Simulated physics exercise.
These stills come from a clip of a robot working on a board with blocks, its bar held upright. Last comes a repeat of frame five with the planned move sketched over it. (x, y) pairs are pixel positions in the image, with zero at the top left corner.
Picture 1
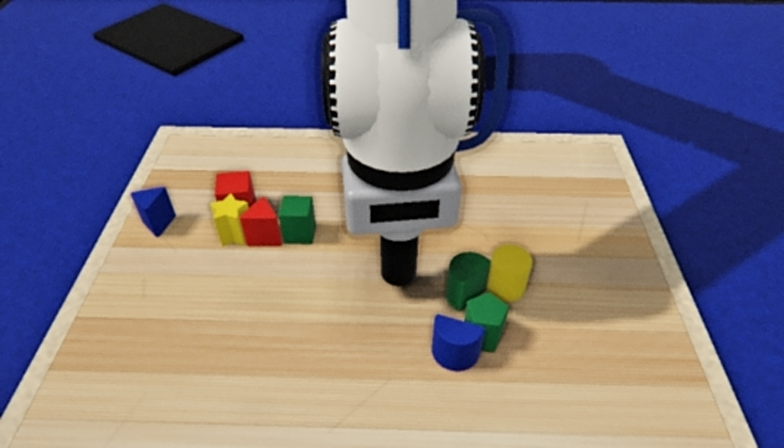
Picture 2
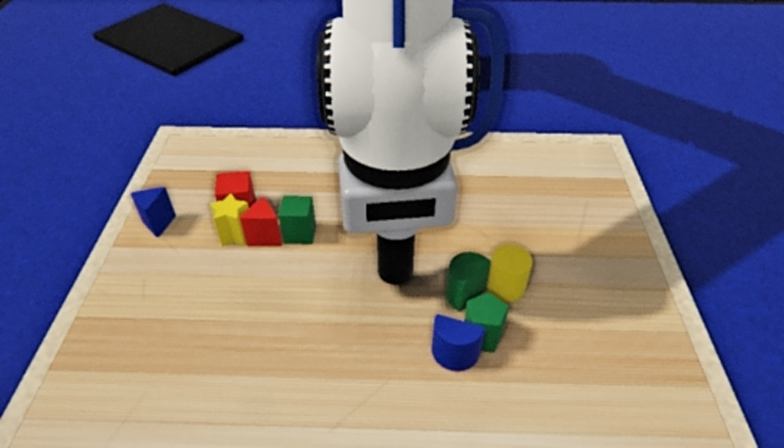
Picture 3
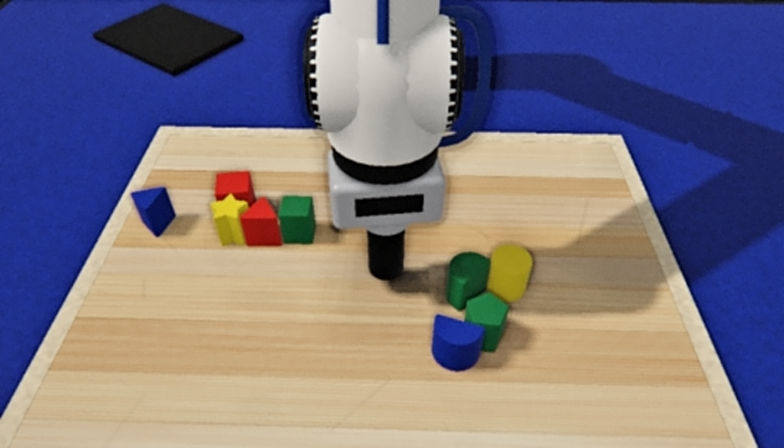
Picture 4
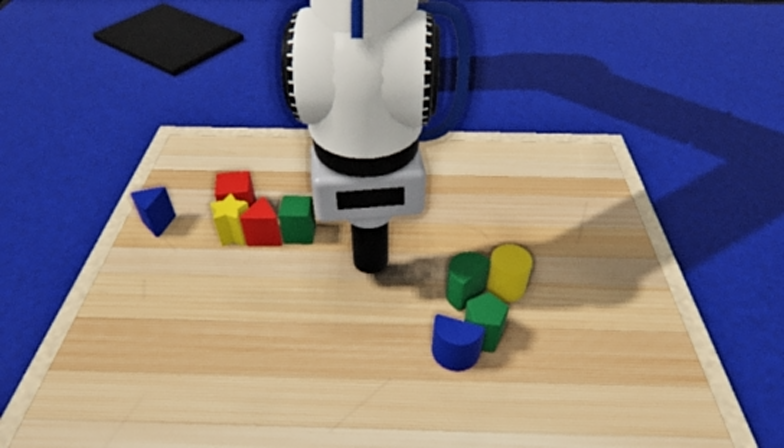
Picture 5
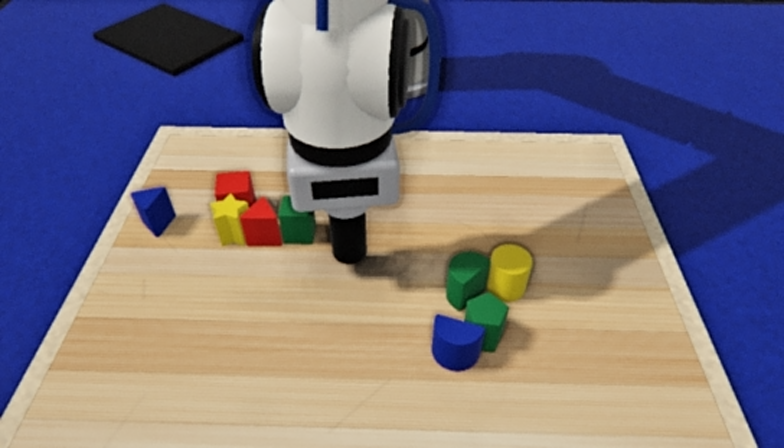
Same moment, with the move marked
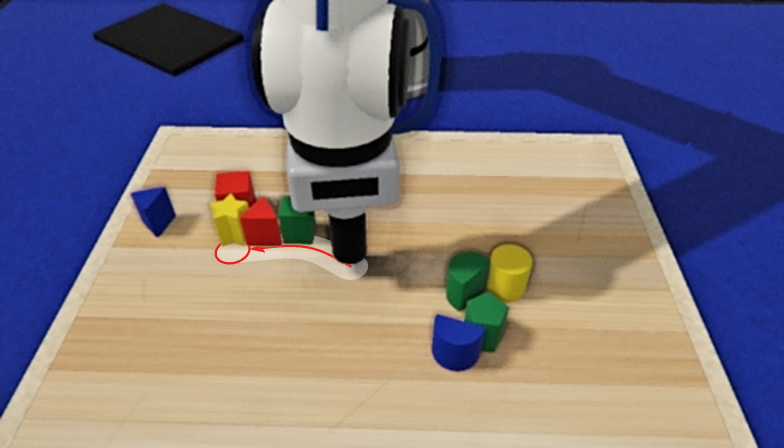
A white and grey robot arm with a black bar tip works over a pale wooden board on a blue surface, seen from above and in front by a still camera. Red, yellow, green and blue blocks sit at left, with green, yellow and blue ones right of centre. The arm moves slowly left and slightly away, nearing the left group's green block, while the blocks stay put.
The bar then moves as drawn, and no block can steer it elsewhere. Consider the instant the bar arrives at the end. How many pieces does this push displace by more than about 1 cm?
There will be three or more blocks displaced.
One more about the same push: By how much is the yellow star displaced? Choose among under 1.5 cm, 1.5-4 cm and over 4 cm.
It falls in the over 4 cm band.
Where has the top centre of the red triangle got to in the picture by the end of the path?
It is at (201, 208).
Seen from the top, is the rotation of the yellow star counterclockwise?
I believe not.
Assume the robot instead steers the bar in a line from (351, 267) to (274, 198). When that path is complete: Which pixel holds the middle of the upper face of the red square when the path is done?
Its top face will be centred at roughly (204, 178).
The drawn path runs from (351, 267) by way of (316, 250) and (275, 247) to (233, 251).
The first path, step by step. One third of the way, bar (314, 235); green square (290, 201).
Two thirds of the way, bar (270, 232); yellow star (208, 204), turned 15° clockwise; red triangle (235, 209); green square (274, 195), turned 75° clockwise.
At the end, bar (228, 236); yellow star (184, 195), turned 45° clockwise; red square (231, 180); red triangle (201, 208), turned 35° clockwise; green square (273, 195), turned 75° clockwise.
